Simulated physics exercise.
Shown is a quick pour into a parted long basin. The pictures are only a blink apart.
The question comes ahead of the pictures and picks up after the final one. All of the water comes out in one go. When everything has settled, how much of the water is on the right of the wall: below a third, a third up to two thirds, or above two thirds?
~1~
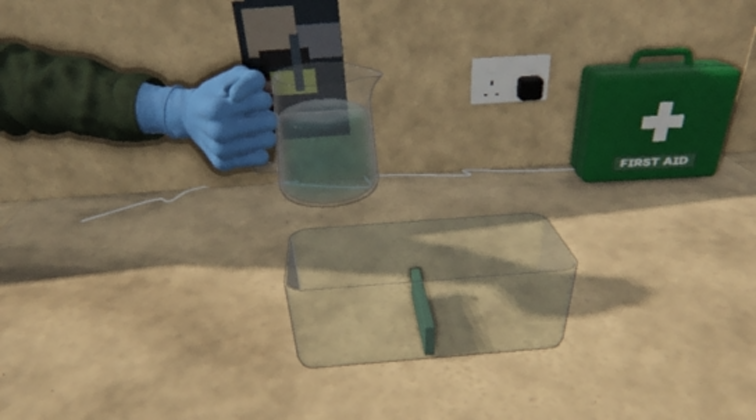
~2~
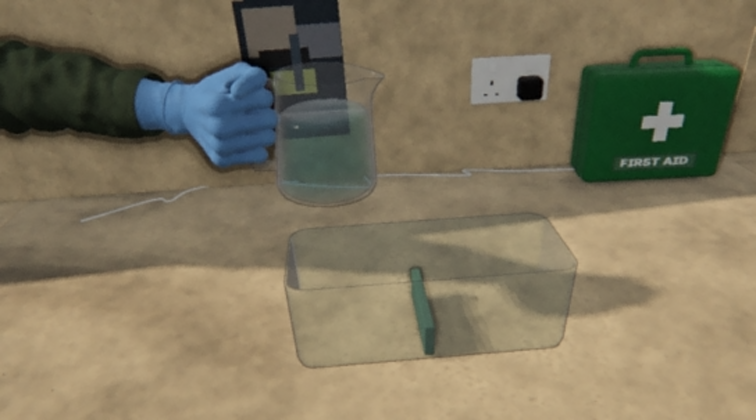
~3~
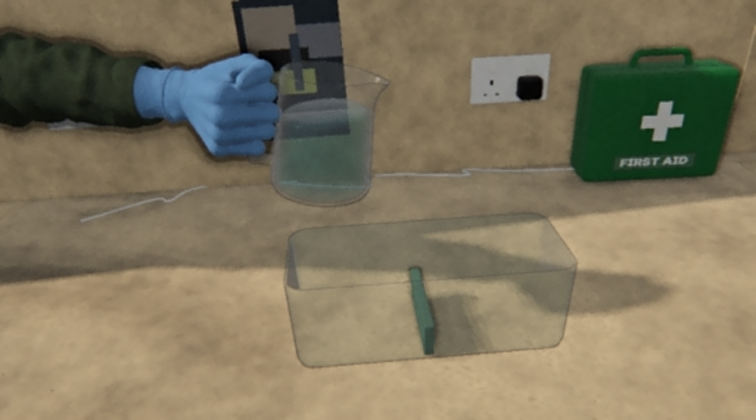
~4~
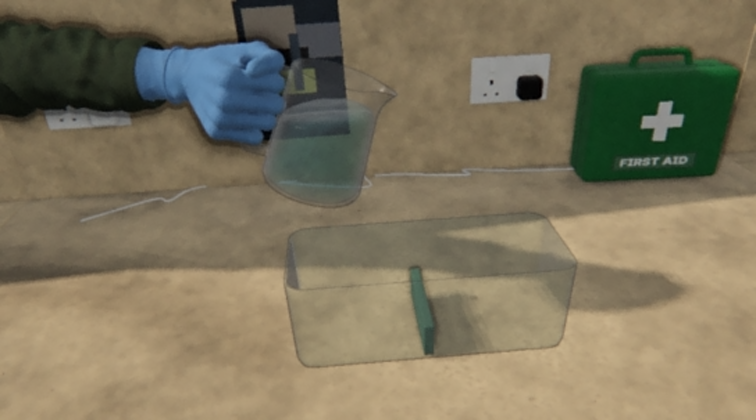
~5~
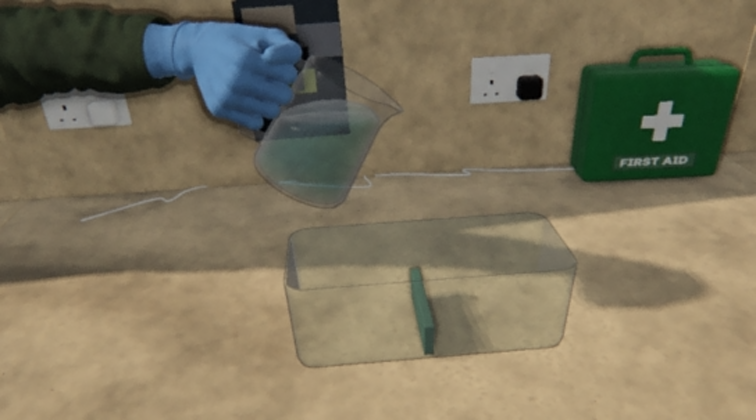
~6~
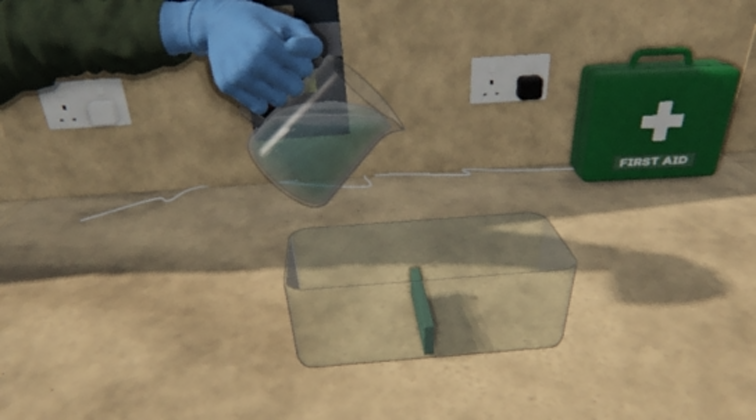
The share right of the wall fails to stay within two thirds.
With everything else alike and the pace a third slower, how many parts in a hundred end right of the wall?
About 90 in a hundred.
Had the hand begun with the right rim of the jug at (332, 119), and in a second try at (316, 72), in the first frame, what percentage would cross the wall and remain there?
First place gives some 10 %, second place some 10 %.
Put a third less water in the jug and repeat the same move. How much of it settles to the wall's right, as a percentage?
My estimate is about 90 percent.
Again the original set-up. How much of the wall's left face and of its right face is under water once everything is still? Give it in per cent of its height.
Left side roughly 10, right side roughly 70.
A moment on, the jug is tipped on its side and 70 per cent is still to pour, 0 is left of the wall and 6 right of it.
Next, the jug is tipped on its side and 31 per cent is still to pour, 0 is left of the wall and 47 right of it.
Then the jug is tipped on its side and 14 per cent is still to pour, 2 is left of the wall and 72 right of it.
Later the jug is tipped on its side and 6 per cent is still to pour, 4 is left of the wall and 85 right of it.
Finally, 7 per cent lies left of the wall, 90 right of it and 2 outside.
